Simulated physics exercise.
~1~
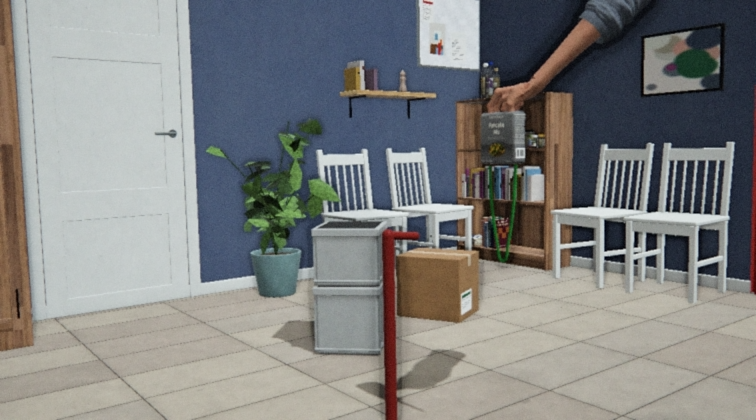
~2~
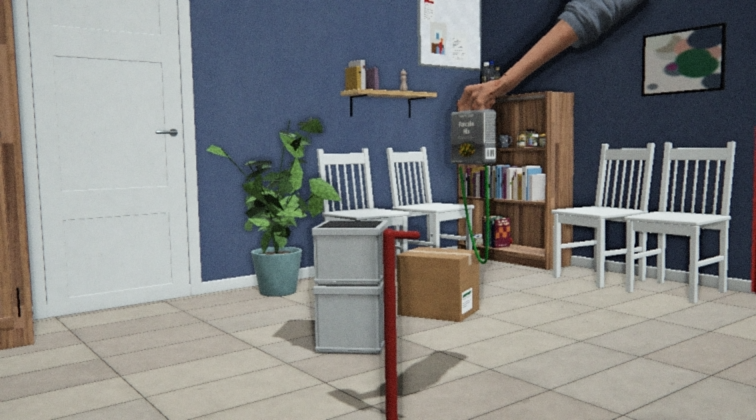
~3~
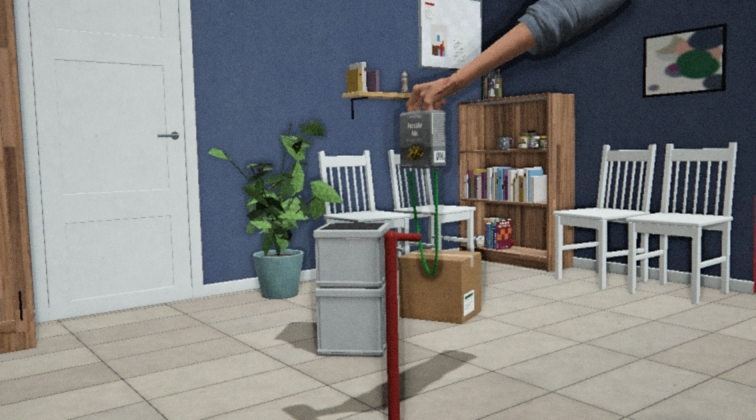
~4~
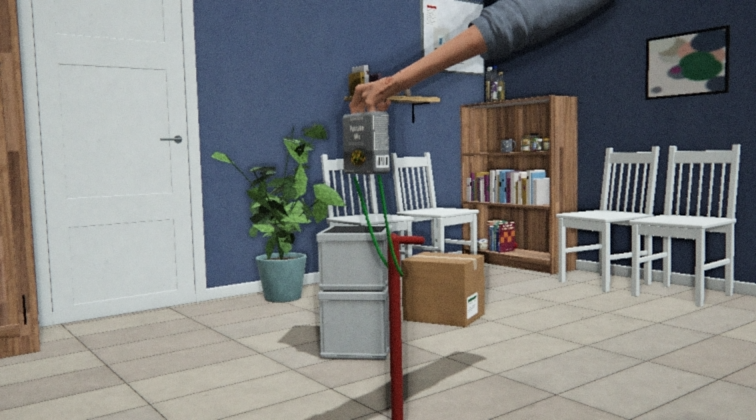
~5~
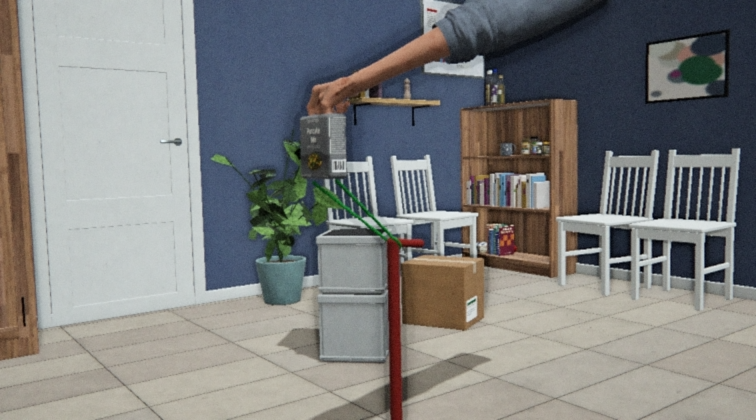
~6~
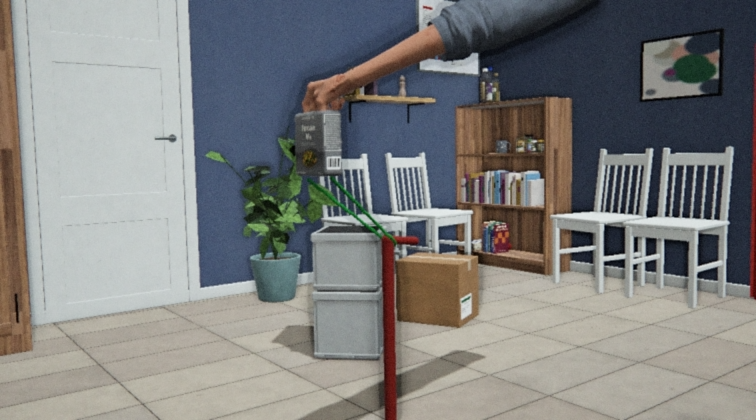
In the video, a hand carries a grey pouch with a trailing green loop leftward across a room, over a red hooked post beside stacked grey boxes. The loop catches on the hook and pulls tight, and the hand stops with the pouch held just past the post.
